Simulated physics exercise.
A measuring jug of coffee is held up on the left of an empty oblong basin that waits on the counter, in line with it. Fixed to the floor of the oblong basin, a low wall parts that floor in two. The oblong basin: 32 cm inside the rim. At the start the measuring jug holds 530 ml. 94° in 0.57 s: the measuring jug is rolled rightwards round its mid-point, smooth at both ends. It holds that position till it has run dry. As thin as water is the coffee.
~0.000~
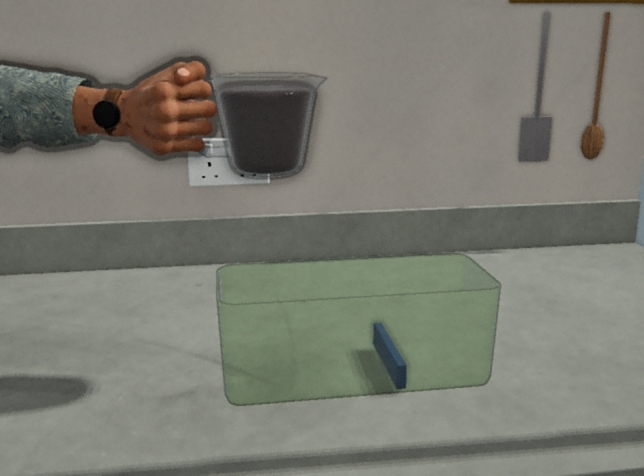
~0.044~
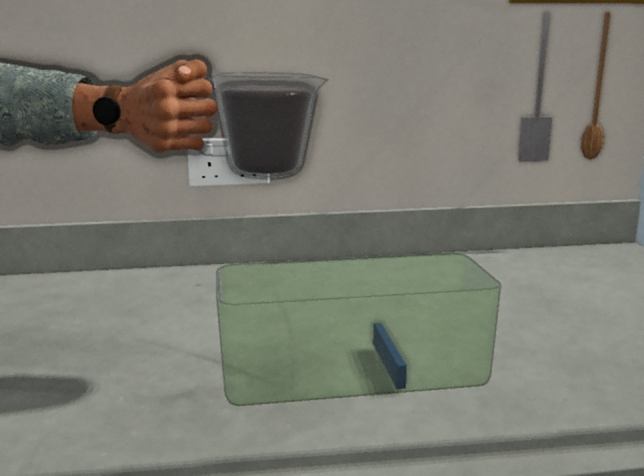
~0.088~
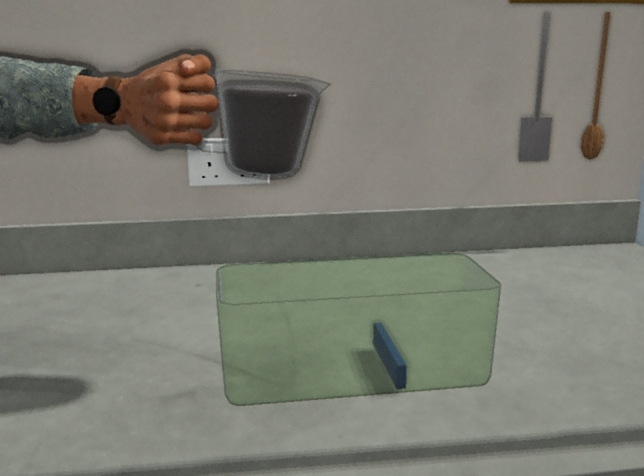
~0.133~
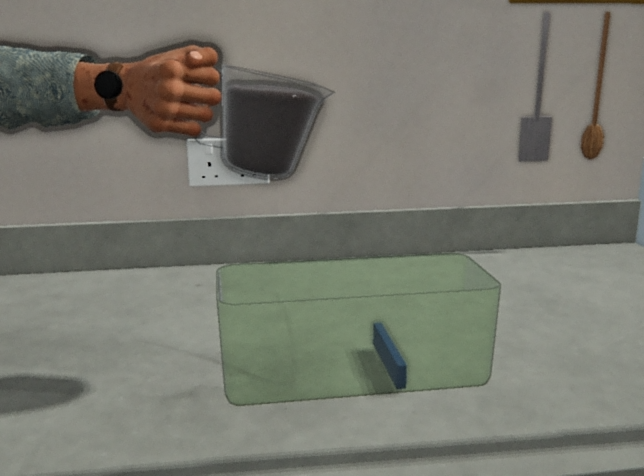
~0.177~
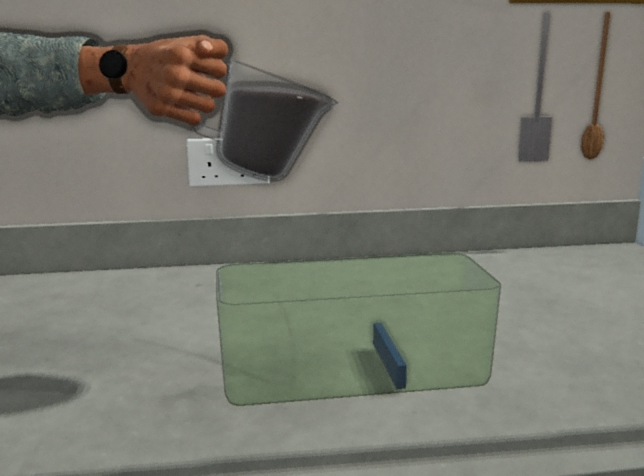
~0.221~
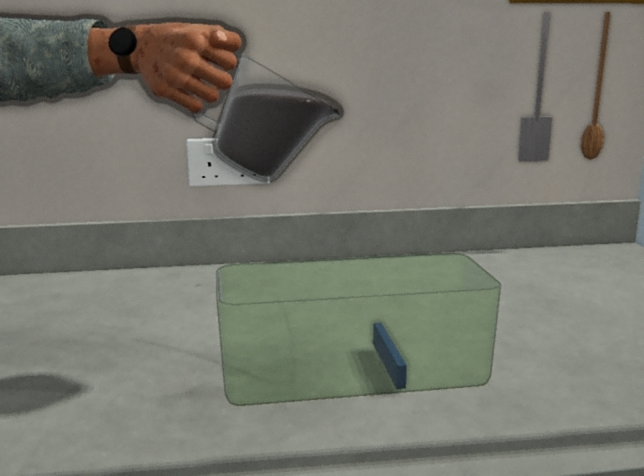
A hand with a dark watch and grey-green sleeve holds a clear jug of dark coffee at the upper left, above a grey kitchen counter seen from the front and slightly above. Below sits an empty, see-through green oblong basin with a low blue wall inside, while a socket and two hanging utensils mark the wall behind. The hand rises slightly as it tilts the jug rightwards, slowly then faster, and the coffee shifts to the spout's lip, while the camera stays still.
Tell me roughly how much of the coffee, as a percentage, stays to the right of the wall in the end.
Around 52 per cent stays on the right.
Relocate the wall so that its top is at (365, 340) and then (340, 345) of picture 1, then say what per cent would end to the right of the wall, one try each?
Around 90 and 90 percent, in that order.
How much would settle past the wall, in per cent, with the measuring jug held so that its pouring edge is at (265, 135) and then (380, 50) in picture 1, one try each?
In order, 15 and 70 per cent.
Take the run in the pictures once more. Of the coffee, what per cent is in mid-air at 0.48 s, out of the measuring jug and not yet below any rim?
About 38 per cent.
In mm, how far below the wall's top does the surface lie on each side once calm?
I'd say some 22 mm on the left and some 12 mm on the right.
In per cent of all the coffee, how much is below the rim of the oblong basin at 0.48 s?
I reckon close to 12 percent of it.
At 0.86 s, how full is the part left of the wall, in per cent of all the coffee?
Left share: Approx. 40 %.
After 0.48 s the tilt is 88° and 49 per cent is still to pour, 2 is left of the wall and 10 right of it.
After 0.66 s the tilt is 94° and 13 per cent is still to pour, 26 is left of the wall and 39 right of it.
After 0.86 s the tilt is 94° and 2 per cent is still to pour, 39 is left of the wall and 52 right of it.
After 1.07 s the tilt is 94° and 0 per cent is still to pour, 45 is left of the wall and 52 right of it.
In the end 46 per cent lies left of the wall, 52 right of it and 2 outside.
